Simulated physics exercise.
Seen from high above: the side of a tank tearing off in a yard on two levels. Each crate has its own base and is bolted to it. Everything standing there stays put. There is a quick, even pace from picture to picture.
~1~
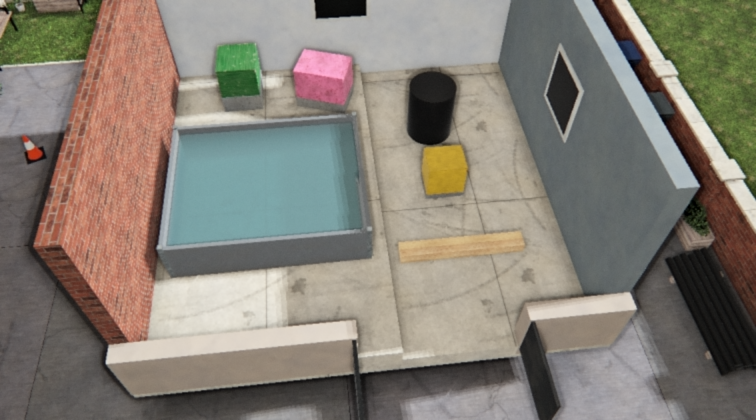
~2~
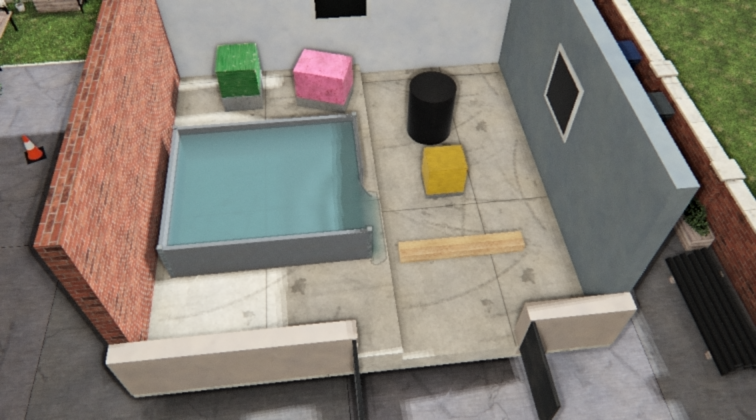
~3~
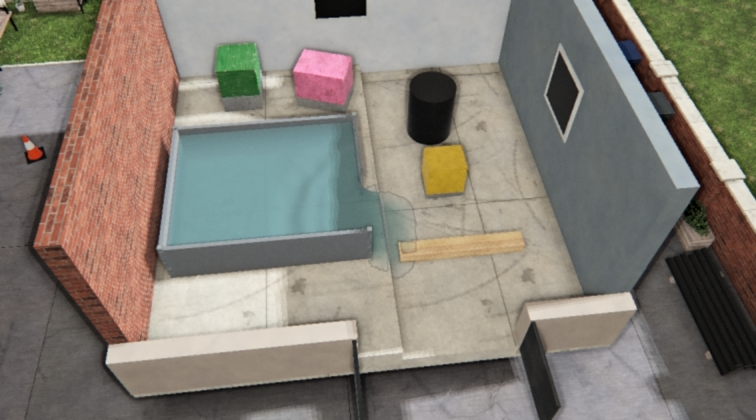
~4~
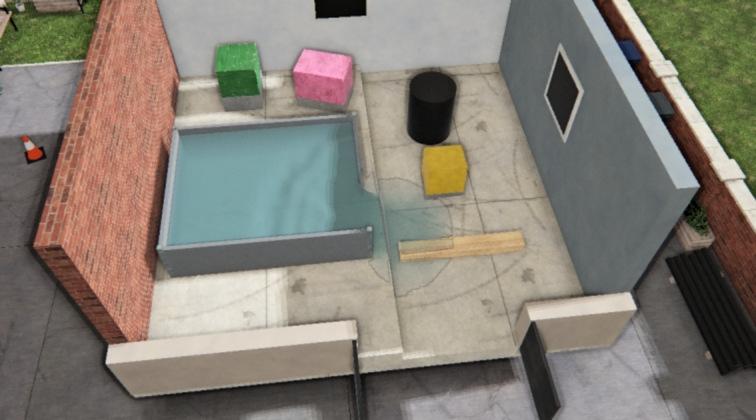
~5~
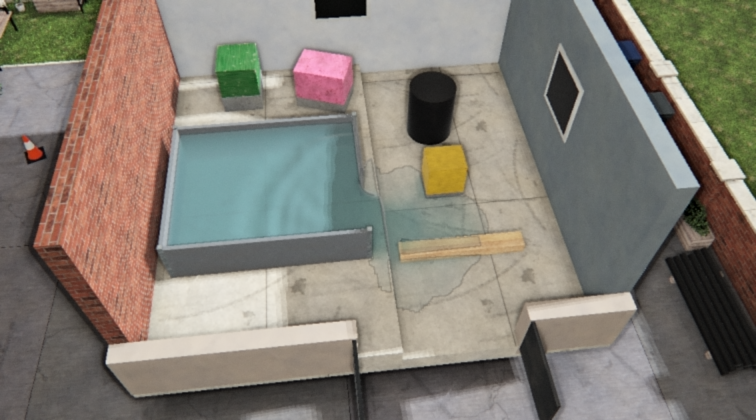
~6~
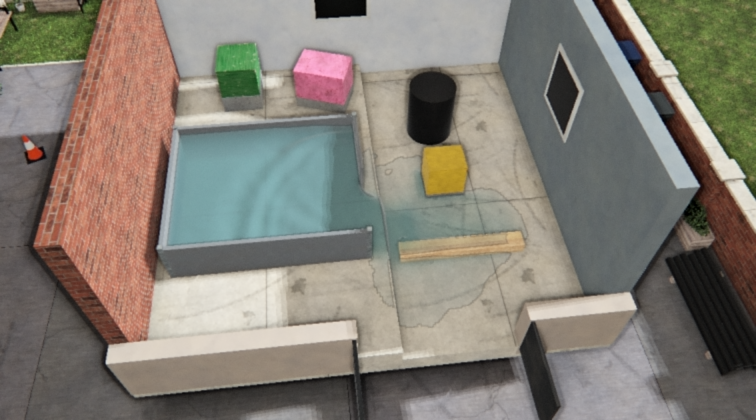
In a walled yard, water pours from a tank's right side and spreads around a plank.
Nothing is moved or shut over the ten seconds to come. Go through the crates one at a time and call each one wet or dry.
The yellow crate is wet. The green crate is dry. The pink crate is dry.
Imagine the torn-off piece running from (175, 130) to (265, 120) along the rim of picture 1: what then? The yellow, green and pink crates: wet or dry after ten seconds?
In my view the yellow crate gets reached; as for the green crate, it gets reached; the pink crate gets reached.
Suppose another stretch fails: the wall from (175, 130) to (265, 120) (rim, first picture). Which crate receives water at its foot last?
My pick is the yellow crate.
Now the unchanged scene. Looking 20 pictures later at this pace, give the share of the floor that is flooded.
Around 55 percent.
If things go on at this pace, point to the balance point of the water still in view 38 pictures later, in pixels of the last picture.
Centre of mass: Roughly (377, 188).
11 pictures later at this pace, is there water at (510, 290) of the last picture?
There: Wet.
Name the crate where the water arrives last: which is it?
Last comes the green-painted one.
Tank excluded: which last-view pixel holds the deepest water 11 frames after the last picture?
Around (550, 215).
A moment on, water covers 30 % of the floor; the yellow crate water round its plinth, the green crate not reached, the pink crate not reached.
Next, water covers 40 % of the floor; the yellow crate water round its plinth, the green crate not reached, the pink crate not reached.
Then, water covers 55 % of the floor; the yellow crate water round its plinth, the green crate not reached, the pink crate not reached.
Later, water covers 55 % of the floor; the yellow crate water round its plinth, the green crate not reached, the pink crate water round its plinth.
In the end, water covers 55 % of the floor; the yellow crate was topped, the green crate stayed above the water, the pink crate stayed above the water.
